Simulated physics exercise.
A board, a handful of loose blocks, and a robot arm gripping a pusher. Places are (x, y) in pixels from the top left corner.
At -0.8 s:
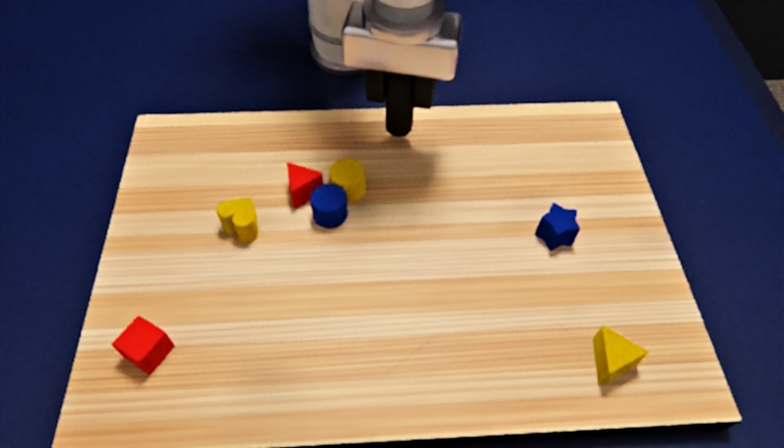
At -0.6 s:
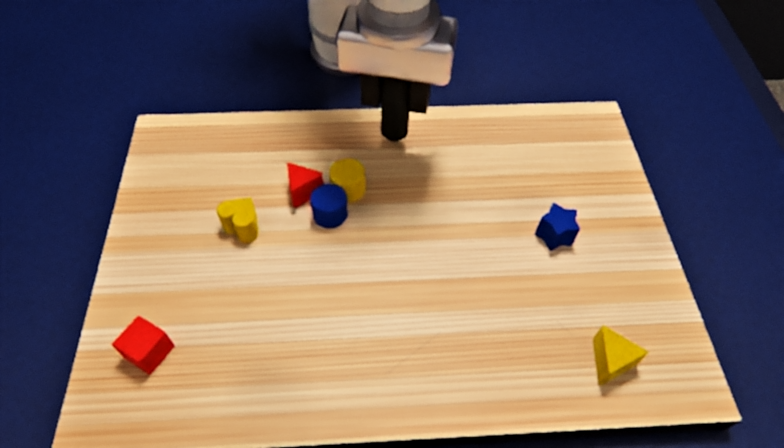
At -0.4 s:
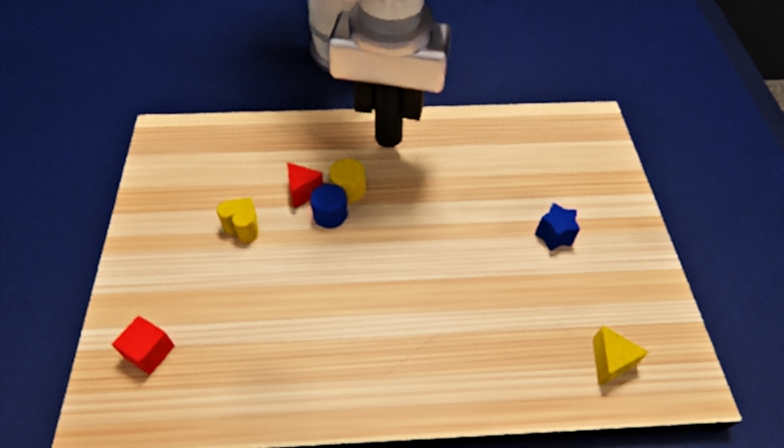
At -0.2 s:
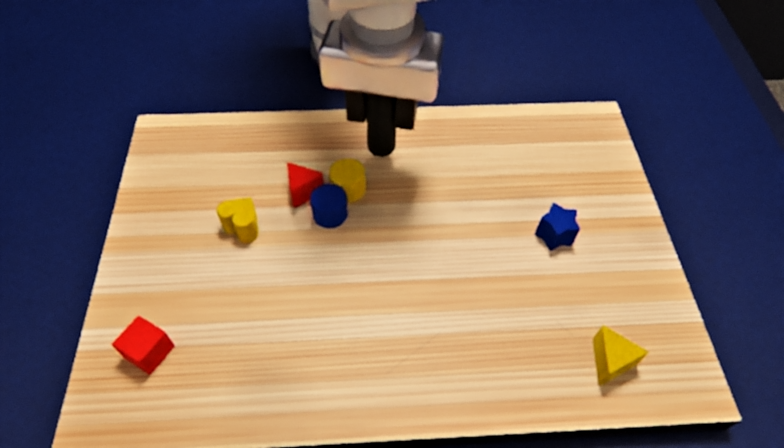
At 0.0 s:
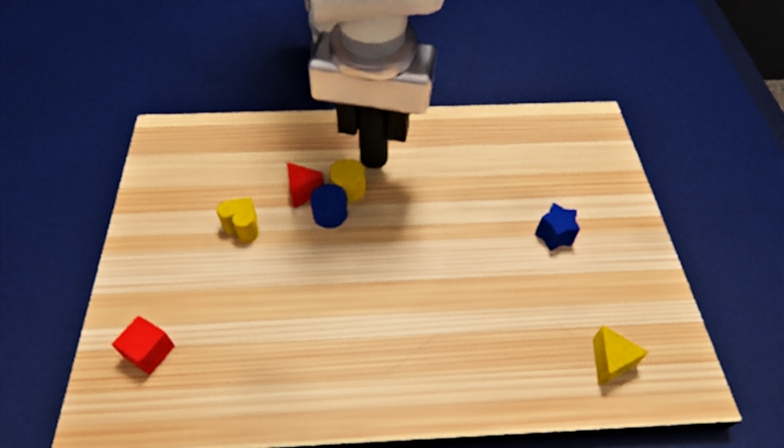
A pale wooden board lies on a dark blue surface, seen from above at an angle by a still camera, with a robot arm reaching over its far edge. A red triangular piece and blue and yellow circular blocks cluster left of centre beside a yellow heart, with a red block lower left, a blue star and yellow triangle right. The arm's dark pusher slides slightly left and nearer, approaching the yellow circular block, while every block stays still.
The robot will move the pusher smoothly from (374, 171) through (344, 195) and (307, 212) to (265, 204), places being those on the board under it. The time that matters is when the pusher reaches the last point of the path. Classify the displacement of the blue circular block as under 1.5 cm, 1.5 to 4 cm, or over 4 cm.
By the end of the path, it will have gone past 4 cm.
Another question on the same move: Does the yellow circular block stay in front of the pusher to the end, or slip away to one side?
Looking at the end of the path, the yellow circular block has slipped free of the pusher.
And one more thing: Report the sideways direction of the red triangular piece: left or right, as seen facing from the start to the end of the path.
Taking start-to-end as forward, the block's sideways shift goes to the right.
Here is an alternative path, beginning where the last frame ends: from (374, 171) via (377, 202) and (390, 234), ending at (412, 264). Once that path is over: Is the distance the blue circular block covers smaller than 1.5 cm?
It seems so.
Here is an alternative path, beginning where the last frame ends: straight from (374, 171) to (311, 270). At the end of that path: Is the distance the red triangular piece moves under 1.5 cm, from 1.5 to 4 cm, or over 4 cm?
Distance: Below 1.5 cm.
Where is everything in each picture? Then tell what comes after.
In the first picture, pusher's lower end at (399, 127); yellow heart block at (237, 210); red triangular piece at (301, 175); blue circular block at (328, 197); yellow circular block at (347, 171).
In the second picture, pusher at (395, 131); blocks still.
In the third picture, pusher at (389, 138); blocks still.
In the fourth picture, pusher at (382, 146); blocks still.
In the fifth picture, pusher at (374, 158); yellow heart block at (237, 210); red triangular piece at (301, 175); blue circular block at (328, 197); yellow circular block at (347, 171).
The first path, step by step. One third of the way, pusher at (343, 182); red triangular piece at (279, 177), turned 40° clockwise; blue circular block at (306, 222); yellow circular block at (314, 192).
Two thirds of the way, pusher at (304, 200); red triangular piece at (270, 176), turned 85° clockwise; blue circular block at (295, 235); yellow circular block at (272, 209).
At the end, pusher at (262, 191); yellow heart block at (218, 215), turned 20° clockwise; red triangular piece at (254, 167), turned 145° clockwise; blue circular block at (295, 235); yellow circular block at (253, 214).
